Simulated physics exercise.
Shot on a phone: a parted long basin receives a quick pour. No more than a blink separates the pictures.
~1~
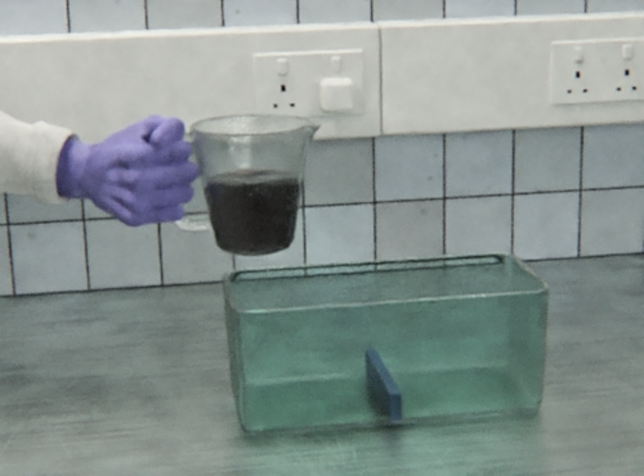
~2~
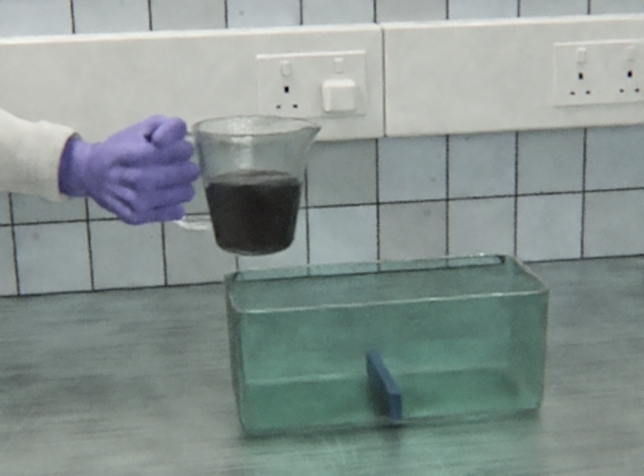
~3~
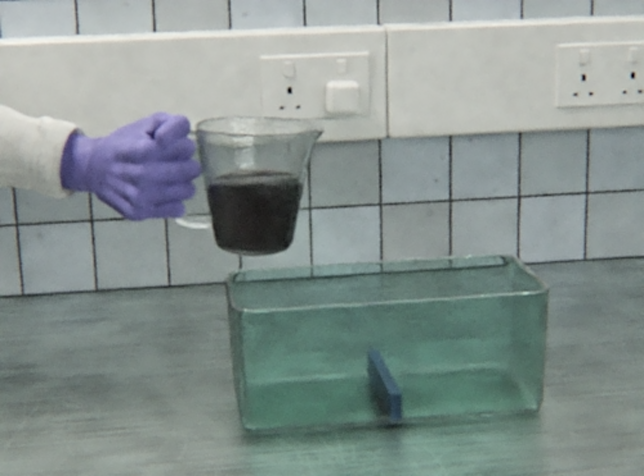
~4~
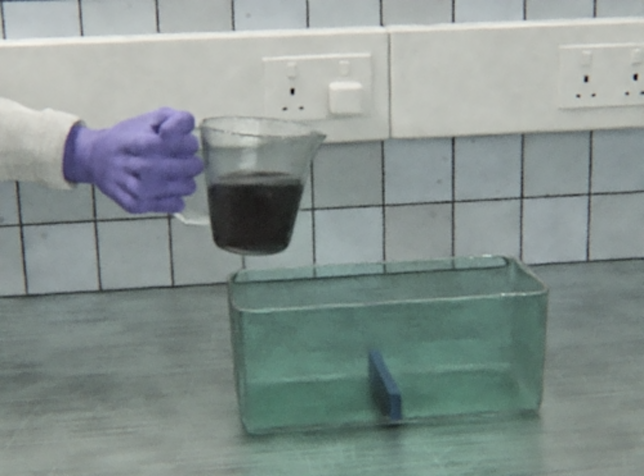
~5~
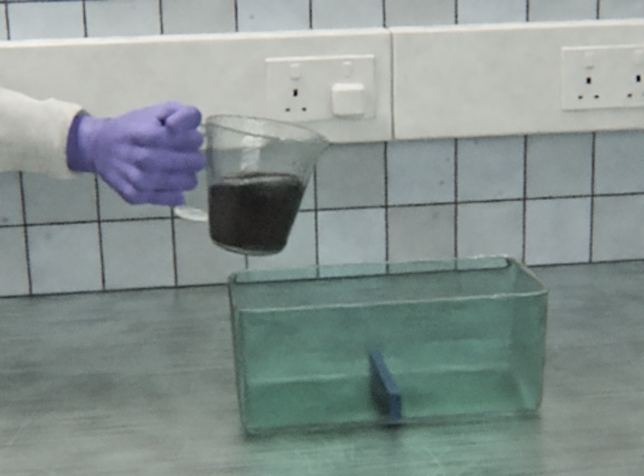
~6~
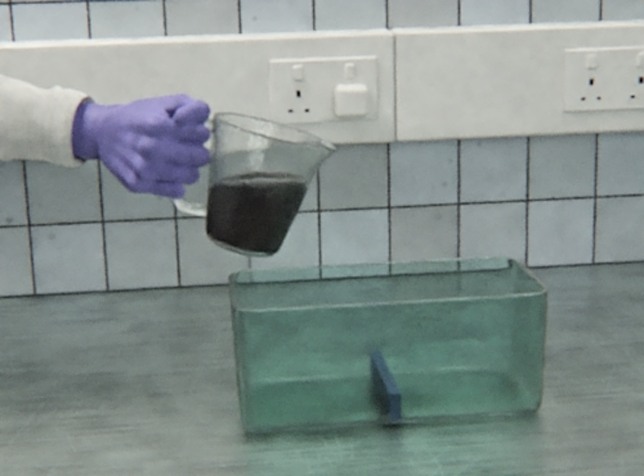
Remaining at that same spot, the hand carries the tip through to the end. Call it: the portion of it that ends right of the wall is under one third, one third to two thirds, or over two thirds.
One third to two thirds.
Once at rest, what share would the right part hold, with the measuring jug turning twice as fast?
Near 15 %.
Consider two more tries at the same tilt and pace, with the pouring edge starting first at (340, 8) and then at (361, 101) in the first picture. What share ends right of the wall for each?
It comes out at around 85 percent and then around 90 percent.
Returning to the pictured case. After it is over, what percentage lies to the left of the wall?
Near 60 %.
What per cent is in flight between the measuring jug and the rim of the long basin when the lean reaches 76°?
Share in flight: Approx. 15 %.
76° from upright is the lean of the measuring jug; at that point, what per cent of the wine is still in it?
About 85 % remains.
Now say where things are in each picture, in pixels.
It leans 0°; its right rim is at (320, 123); the wine meets the walls at (205, 179) and (298, 174); the long basin's rim runs from (228, 293) to (530, 272); the wall's top is at (382, 371), in the first frame.
It leans 1°; its right rim is at (321, 125); the wine meets the walls at (206, 180) and (299, 175), in the second frame.
It leans 3°; its right rim is at (324, 128); the wine meets the walls at (207, 180) and (300, 175), in the third frame.
It leans 6°; its right rim is at (328, 133); the wine meets the walls at (210, 180) and (302, 177), in the fourth frame.
It leans 11°; its right rim is at (332, 139); the wine meets the walls at (210, 181) and (303, 177), in the fifth frame.
It leans 17°; its right rim is at (337, 148); the wine meets the walls at (213, 182) and (306, 178), in the sixth frame.
A moment on, the measuring jug is tipped on its side and 86 per cent is still to pour, 2 is left of the wall and 0 right of it.
Next, the measuring jug is tipped right over and 11 per cent is still to pour, 43 is left of the wall and 38 right of it.
Then the measuring jug is tipped right over and 0 per cent is still to pour, 59 is left of the wall and 41 right of it.
Later the measuring jug is tipped right over and 0 per cent is still to pour, 59 is left of the wall and 41 right of it.
Finally, 59 per cent lies left of the wall, 41 right of it and 0 outside.
